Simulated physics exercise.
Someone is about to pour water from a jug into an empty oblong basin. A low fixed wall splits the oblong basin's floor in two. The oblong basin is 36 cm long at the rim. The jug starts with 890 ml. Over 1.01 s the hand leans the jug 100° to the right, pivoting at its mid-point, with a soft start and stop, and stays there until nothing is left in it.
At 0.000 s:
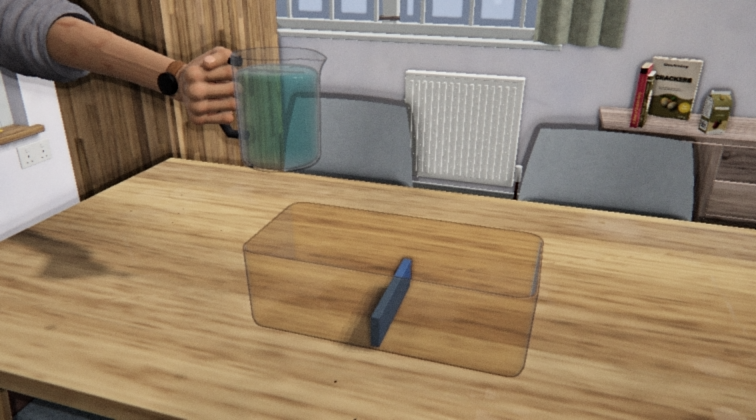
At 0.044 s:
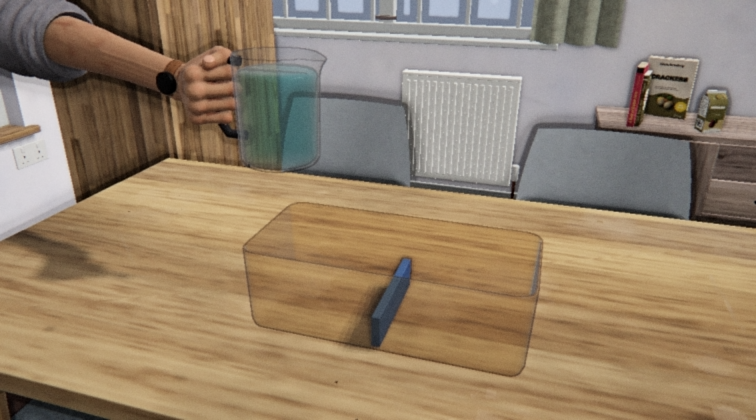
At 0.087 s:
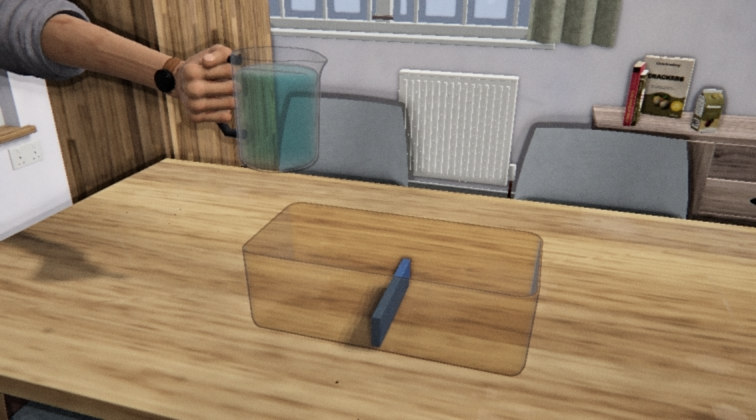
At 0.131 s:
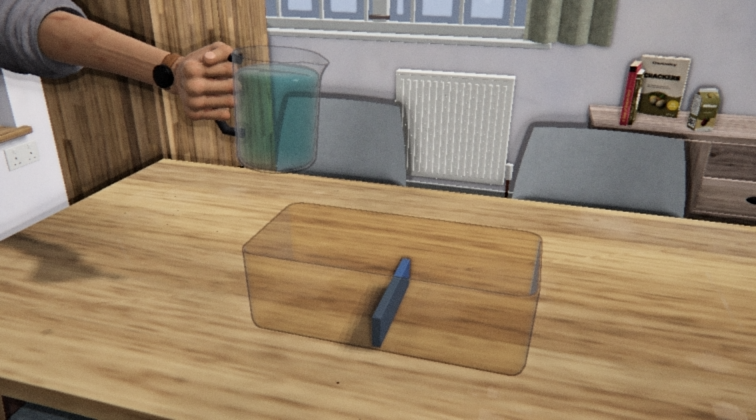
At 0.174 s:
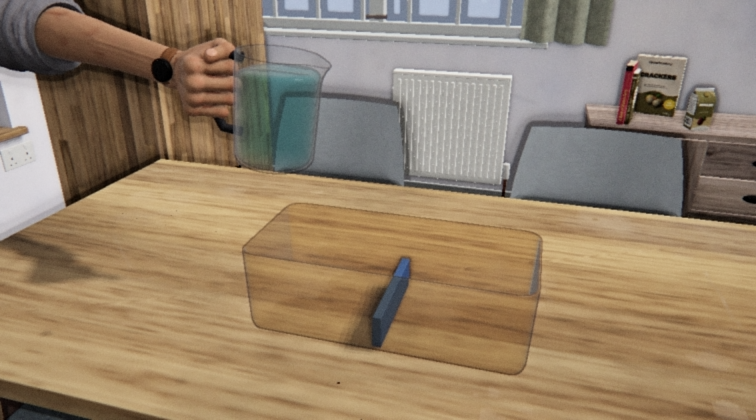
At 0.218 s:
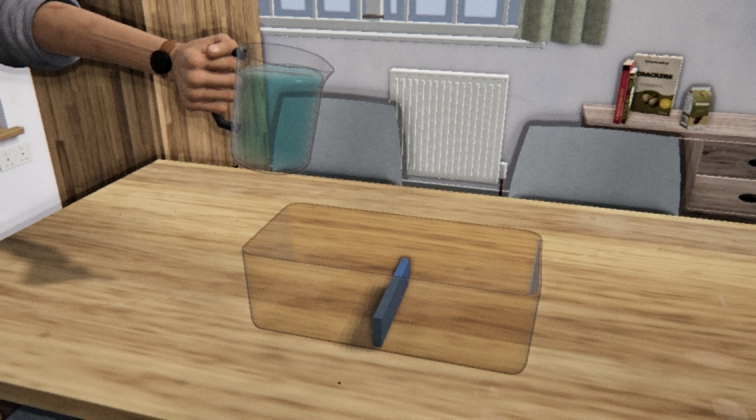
A hand slowly leans a jug of blue-green water slightly right above a clear basin.
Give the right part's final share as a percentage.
Roughly 69 per cent is past the wall.
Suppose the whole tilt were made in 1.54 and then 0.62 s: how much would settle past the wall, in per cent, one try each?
First 70, then 65 per cent.
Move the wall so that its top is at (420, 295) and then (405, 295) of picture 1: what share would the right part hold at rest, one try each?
First 5, then 45 per cent.
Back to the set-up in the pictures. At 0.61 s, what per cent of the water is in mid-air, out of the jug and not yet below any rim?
Some 14 per cent.
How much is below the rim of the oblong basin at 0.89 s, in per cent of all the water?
Some 36 per cent.
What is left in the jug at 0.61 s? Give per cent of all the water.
About 86 per cent.
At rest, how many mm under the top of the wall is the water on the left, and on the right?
Some 36 mm on the left and 24 mm on the right.
Then, 0.61 s in, the tilt is 65° and 85 per cent is still to pour, 0 is left of the wall and 1 right of it.
Then, 0.89 s in, the tilt is 97° and 40 per cent is still to pour, 5 is left of the wall and 32 right of it.
Then, 1.19 s in, the tilt is 100° and 8 per cent is still to pour, 18 is left of the wall and 67 right of it.
Then, 1.51 s in, the tilt is 100° and 1 per cent is still to pour, 28 is left of the wall and 69 right of it.
Finally, 30 per cent lies left of the wall, 69 right of it and 1 outside.
